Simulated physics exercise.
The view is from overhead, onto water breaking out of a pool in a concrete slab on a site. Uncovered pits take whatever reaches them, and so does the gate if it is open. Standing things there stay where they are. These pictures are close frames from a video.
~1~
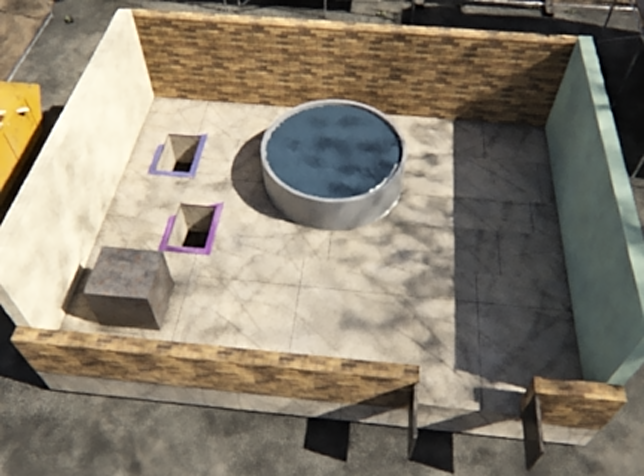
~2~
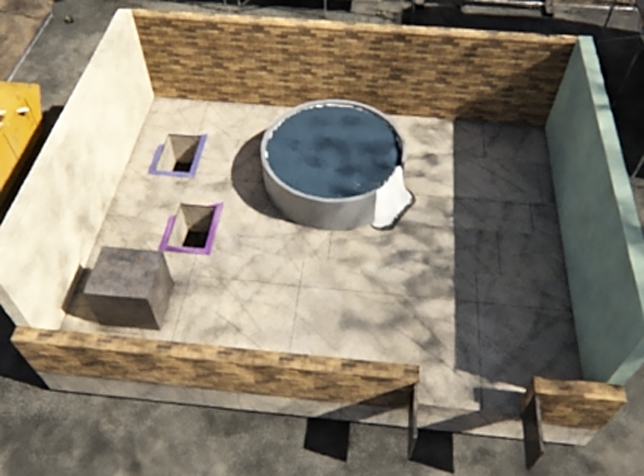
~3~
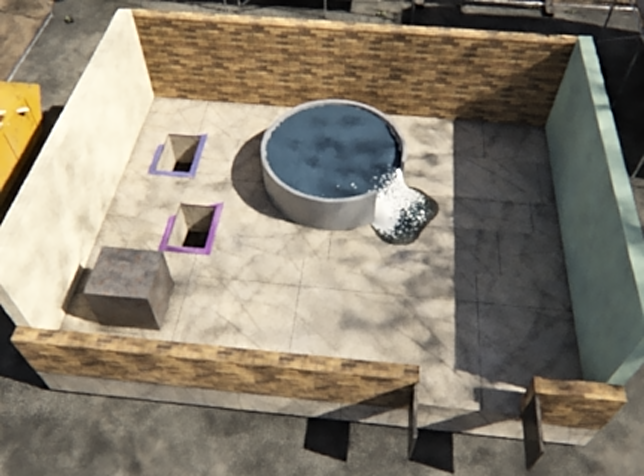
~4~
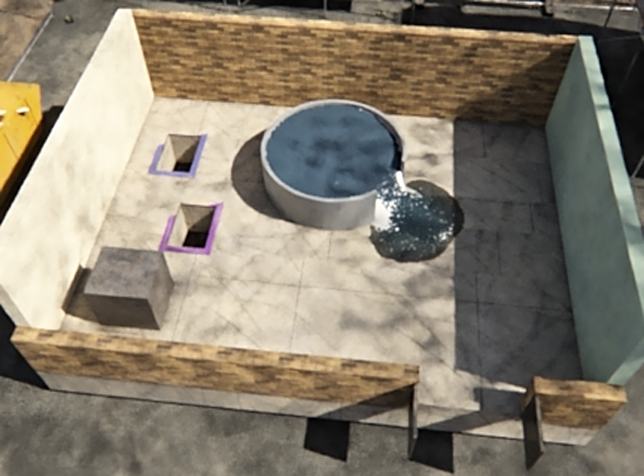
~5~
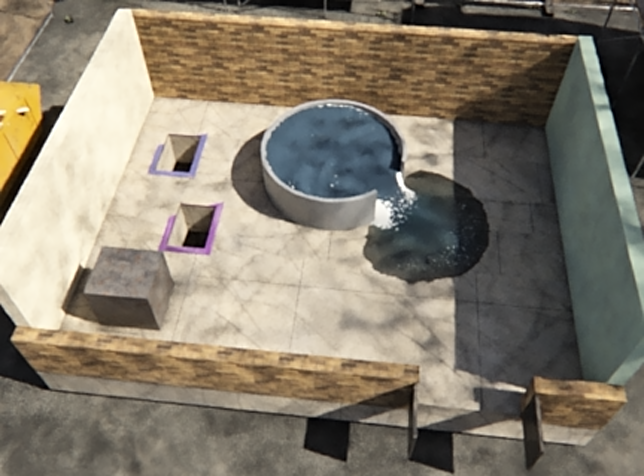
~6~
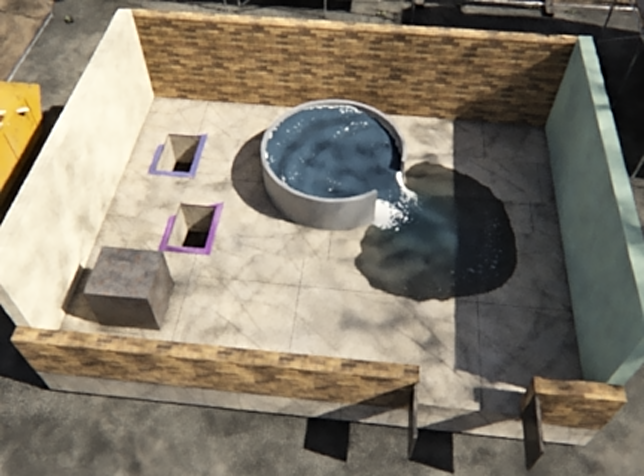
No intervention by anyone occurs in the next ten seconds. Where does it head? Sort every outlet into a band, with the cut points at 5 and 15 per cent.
Final shares: The gate over 15 %; the purple pit under 5 %; the blue pit under 5 %.
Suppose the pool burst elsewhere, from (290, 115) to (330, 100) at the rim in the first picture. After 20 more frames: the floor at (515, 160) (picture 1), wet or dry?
Lab note: Point logged as inundated.
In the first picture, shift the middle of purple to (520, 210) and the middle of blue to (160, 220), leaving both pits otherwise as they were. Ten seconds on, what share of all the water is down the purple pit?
Purple: About 20 %.
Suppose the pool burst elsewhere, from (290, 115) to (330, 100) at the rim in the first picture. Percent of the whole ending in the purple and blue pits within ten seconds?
Roughly, in per cent: Purple 4, blue 35.
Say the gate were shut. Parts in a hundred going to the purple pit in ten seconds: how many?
I'd put the purple pit at 6 per cent after ten seconds.
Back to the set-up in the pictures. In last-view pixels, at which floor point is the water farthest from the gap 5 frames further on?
Pixel estimate: (579, 373).
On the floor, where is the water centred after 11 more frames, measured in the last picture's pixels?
Around (391, 211).
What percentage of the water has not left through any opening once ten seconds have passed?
That comes to around 70 in a hundred.
A moment on, water covers 30 % of the floor; the gate 0 %, the purple pit 0 %, the blue pit 0 %.
Next, water covers 35 % of the floor; the gate 1 %, the purple pit 0 %, the blue pit 0 %.
Then, water covers 40 % of the floor; the gate 6 %, the purple pit 0 %, the blue pit 0 %.
Later, water covers 60 % of the floor; the gate 17 %, the purple pit 0 %, the blue pit 0 %.
In the end, water covers 80 % of the floor; the gate 29 %, the purple pit 1 %, the blue pit 0 %.
